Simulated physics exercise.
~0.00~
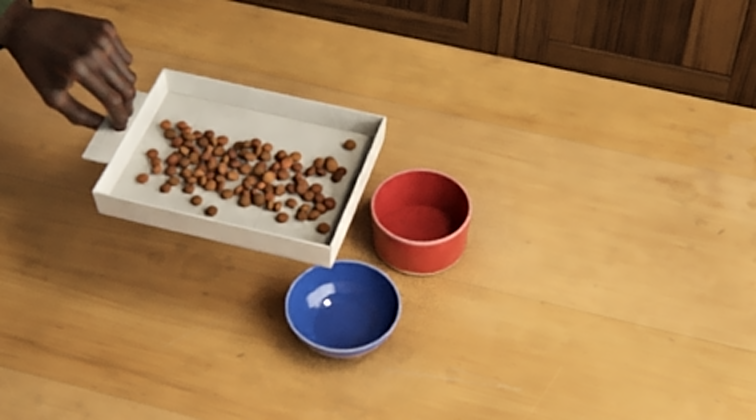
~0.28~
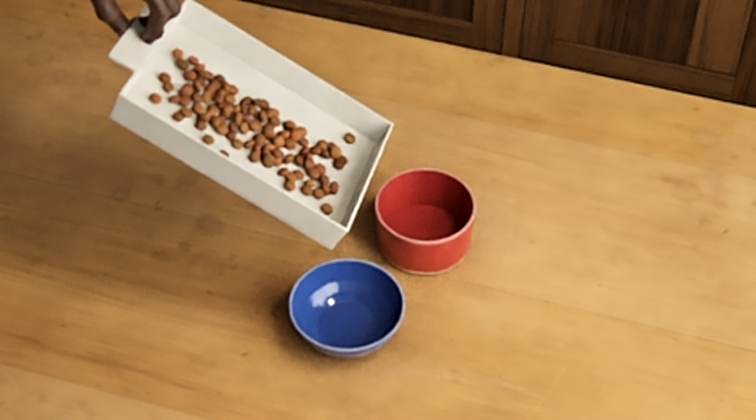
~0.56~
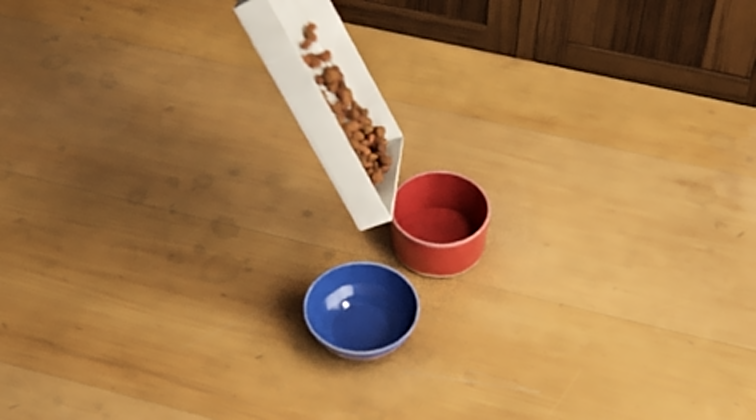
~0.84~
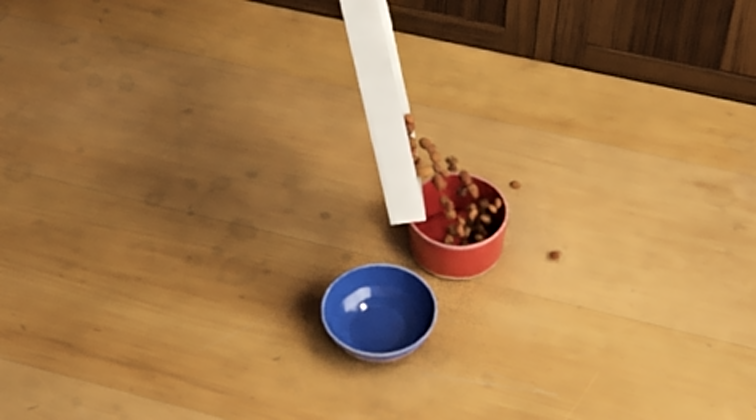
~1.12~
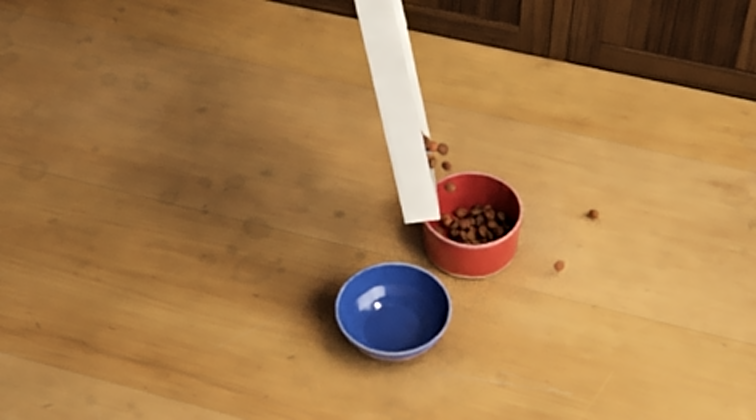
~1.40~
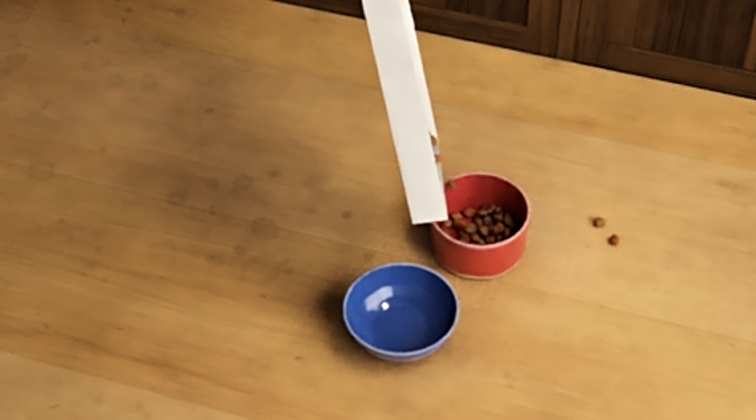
White tray of brown kibble tilting steeply from a hand's hold, spilling pieces into a red dish, some scattering onto the table.
